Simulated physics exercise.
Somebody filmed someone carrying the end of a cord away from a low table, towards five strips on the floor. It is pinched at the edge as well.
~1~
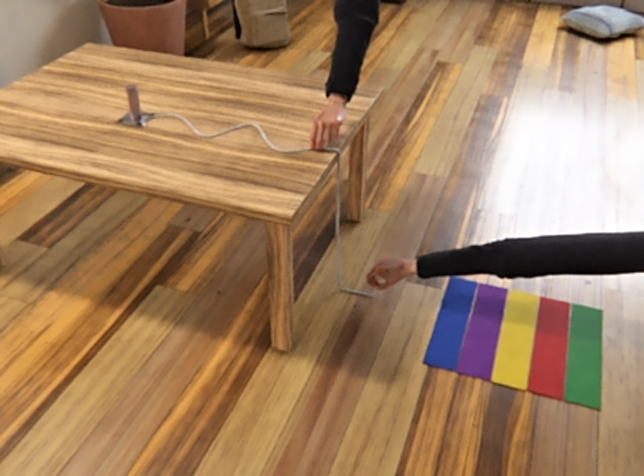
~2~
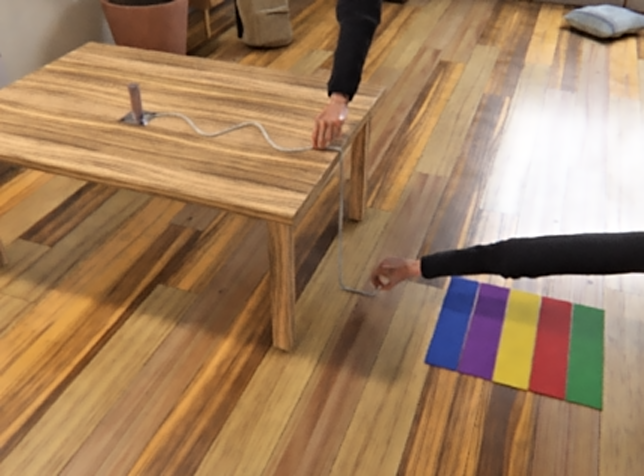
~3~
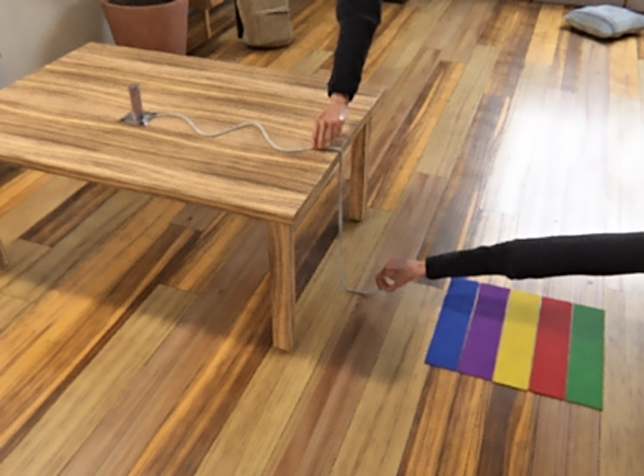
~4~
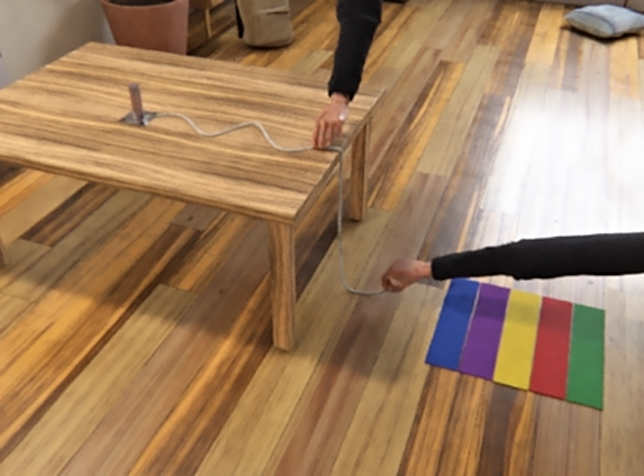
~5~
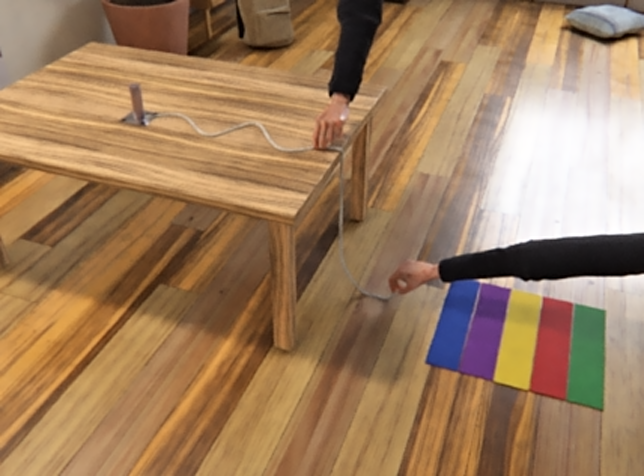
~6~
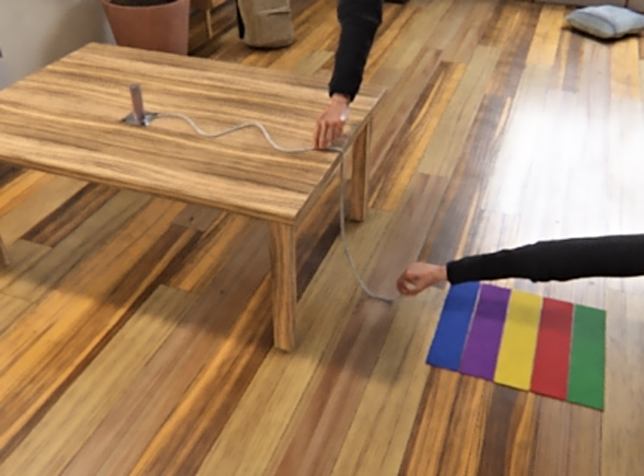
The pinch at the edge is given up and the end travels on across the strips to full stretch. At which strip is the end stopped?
The red one.
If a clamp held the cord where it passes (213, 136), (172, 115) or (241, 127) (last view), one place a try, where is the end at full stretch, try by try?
Try by try, around (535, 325), (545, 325) and (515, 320).
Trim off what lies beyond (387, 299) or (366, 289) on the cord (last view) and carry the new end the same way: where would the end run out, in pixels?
Near (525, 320) and (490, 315).
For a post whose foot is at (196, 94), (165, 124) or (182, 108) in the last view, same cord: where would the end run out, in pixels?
About (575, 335), (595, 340) and (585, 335).
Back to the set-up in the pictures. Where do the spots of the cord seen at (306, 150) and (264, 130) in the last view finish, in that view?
The first at (359, 168), the second at (294, 142).
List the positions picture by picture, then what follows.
In the first picture, end (376, 287); blue (444, 349); purple (477, 358); yellow (512, 367); red (547, 376); green (584, 385).
In the second picture, end (379, 287); cord through (179, 115) (227, 131) (270, 141) (335, 149) (341, 213) (340, 274).
In the third picture, end (384, 288).
In the fourth picture, end (390, 289); cord through (179, 115) (227, 131) (270, 141) (336, 149) (340, 213) (342, 274).
In the fifth picture, end (397, 291).
In the sixth picture, end (404, 293); cord through (180, 116) (228, 132) (271, 141) (337, 150) (342, 214) (356, 275).
Soon after, end near (500, 316); over purple.
Then, end near (534, 324); over yellow.
At full stretch, end near (555, 329); over red. It halts on the red strip.
